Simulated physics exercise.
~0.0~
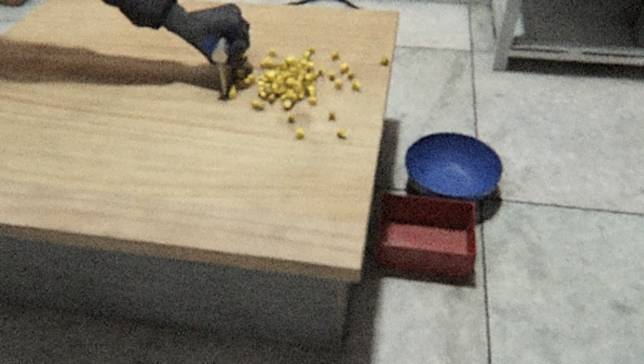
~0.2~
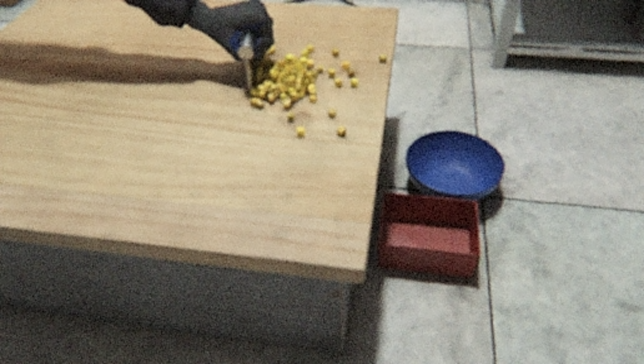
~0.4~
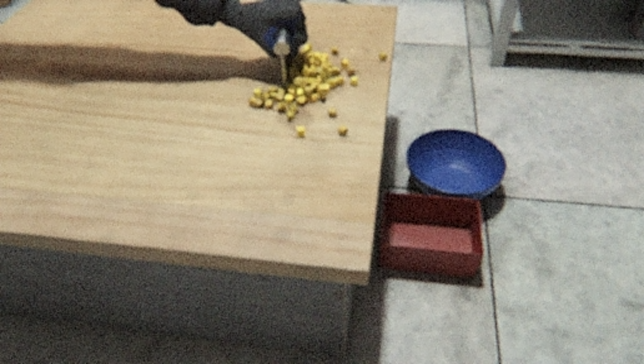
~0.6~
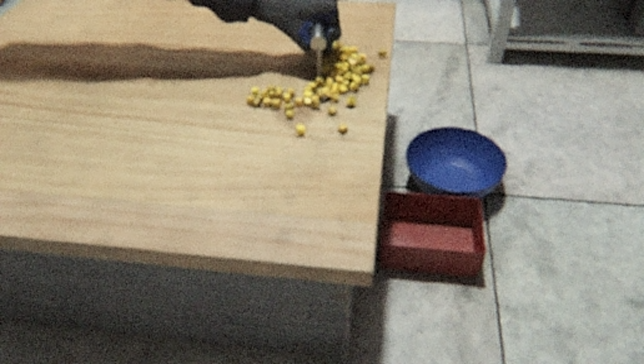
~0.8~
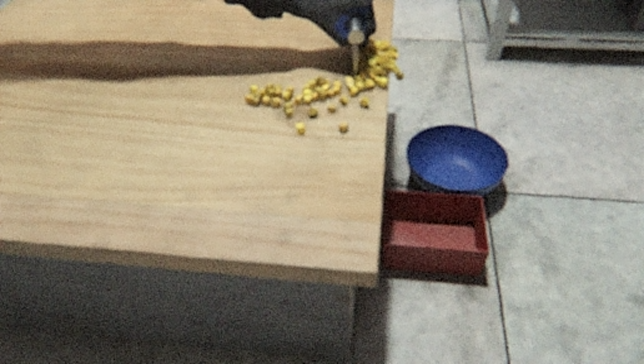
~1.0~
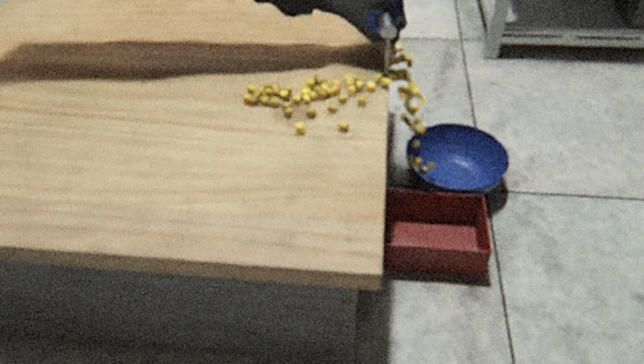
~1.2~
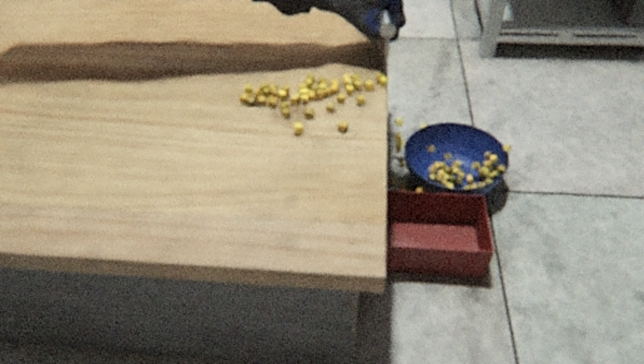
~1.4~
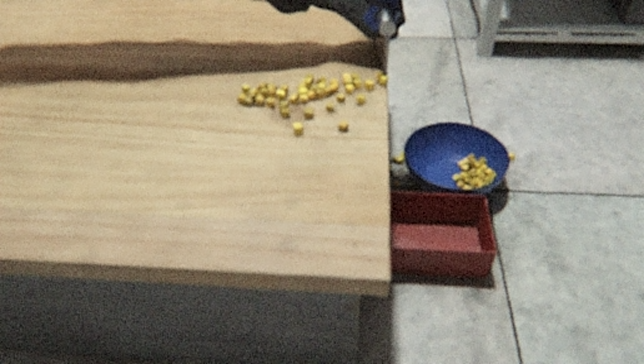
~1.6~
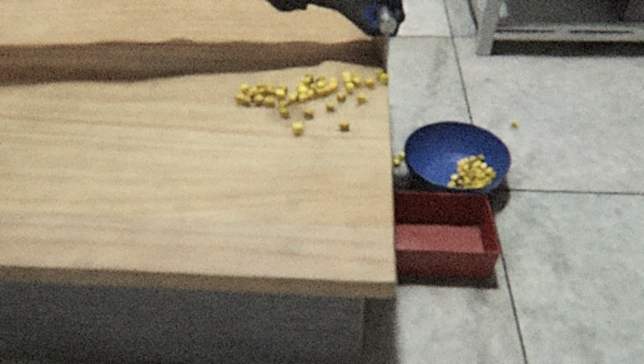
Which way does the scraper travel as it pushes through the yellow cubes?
It moves to the right across the table top, until it stops at the table's edge.
